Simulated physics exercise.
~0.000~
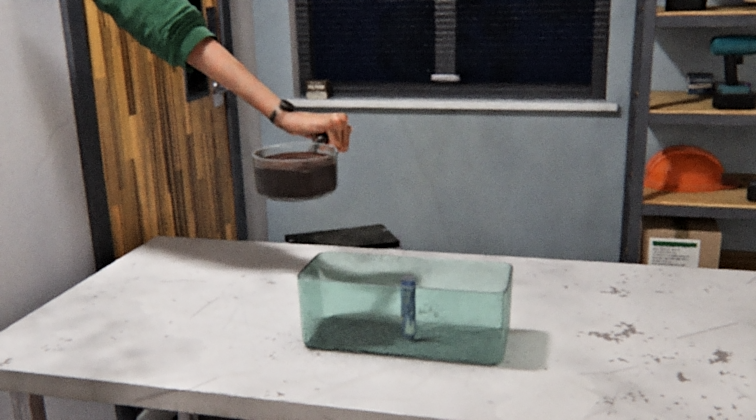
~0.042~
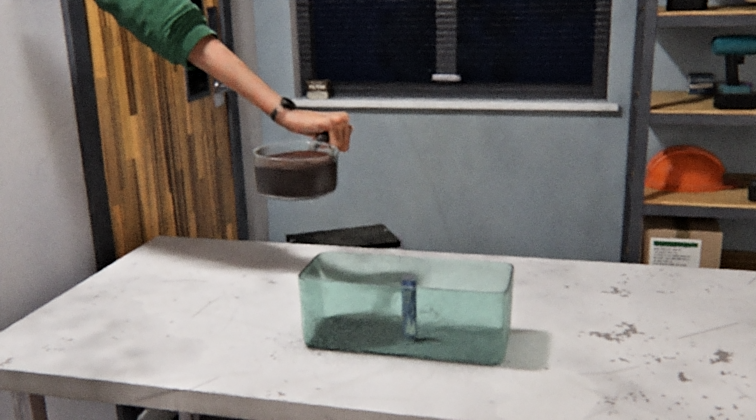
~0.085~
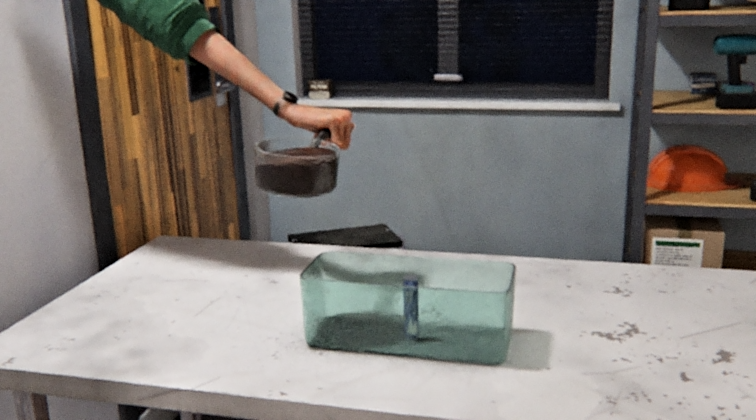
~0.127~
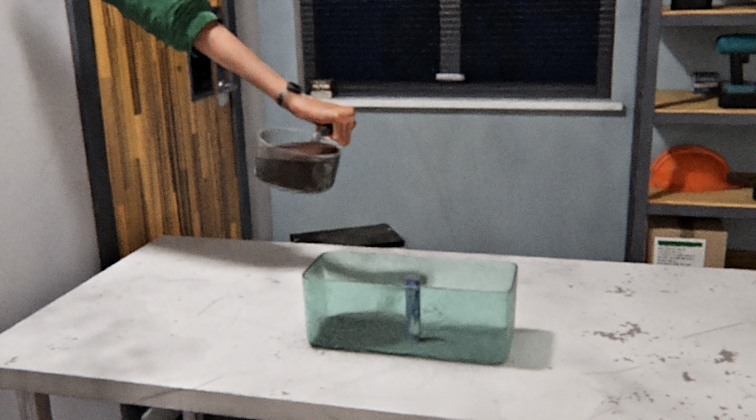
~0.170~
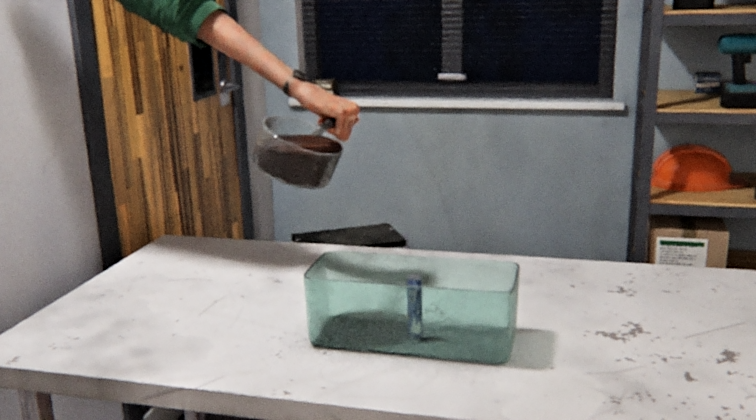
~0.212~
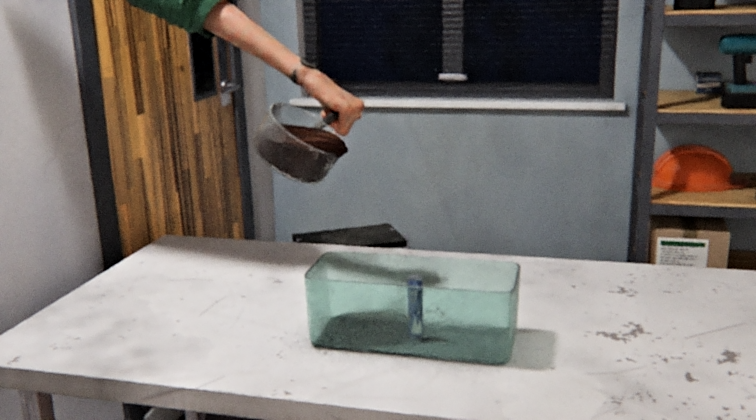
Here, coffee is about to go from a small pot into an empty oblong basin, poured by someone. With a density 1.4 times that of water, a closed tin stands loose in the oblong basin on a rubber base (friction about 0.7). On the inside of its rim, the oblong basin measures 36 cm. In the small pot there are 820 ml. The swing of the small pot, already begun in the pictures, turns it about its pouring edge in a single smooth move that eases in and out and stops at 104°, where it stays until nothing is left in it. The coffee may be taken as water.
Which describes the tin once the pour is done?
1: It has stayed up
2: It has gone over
(1) It has stayed up.
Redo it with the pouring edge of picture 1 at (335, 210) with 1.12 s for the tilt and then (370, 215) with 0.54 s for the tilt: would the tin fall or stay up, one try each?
In the first try it comes down; in the second it remains standing.
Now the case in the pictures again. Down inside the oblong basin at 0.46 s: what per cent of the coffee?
3 %, more or less.
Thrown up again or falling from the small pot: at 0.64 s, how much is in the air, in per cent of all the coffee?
34 in a hundred, give or take.
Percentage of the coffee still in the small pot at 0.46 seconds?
Close to 38 percent of the liquid remains at that time.
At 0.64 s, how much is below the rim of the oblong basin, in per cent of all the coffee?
That comes to about 62 percent.
Then, 0.46 s in, the tilt is 98° and 39 per cent is still to pour; the tin stands where it began.
Then, 0.64 s in, the tilt is 104° and 4 per cent is still to pour; the tin stands where it began.
Then, 0.83 s in, the tilt is 104° and 0 per cent is still to pour; the tin leans 6°.
Then, 1.04 s in, the tilt is 104° and 0 per cent is still to pour; the tin stands where it began.
Finally, the tin stands where it began.
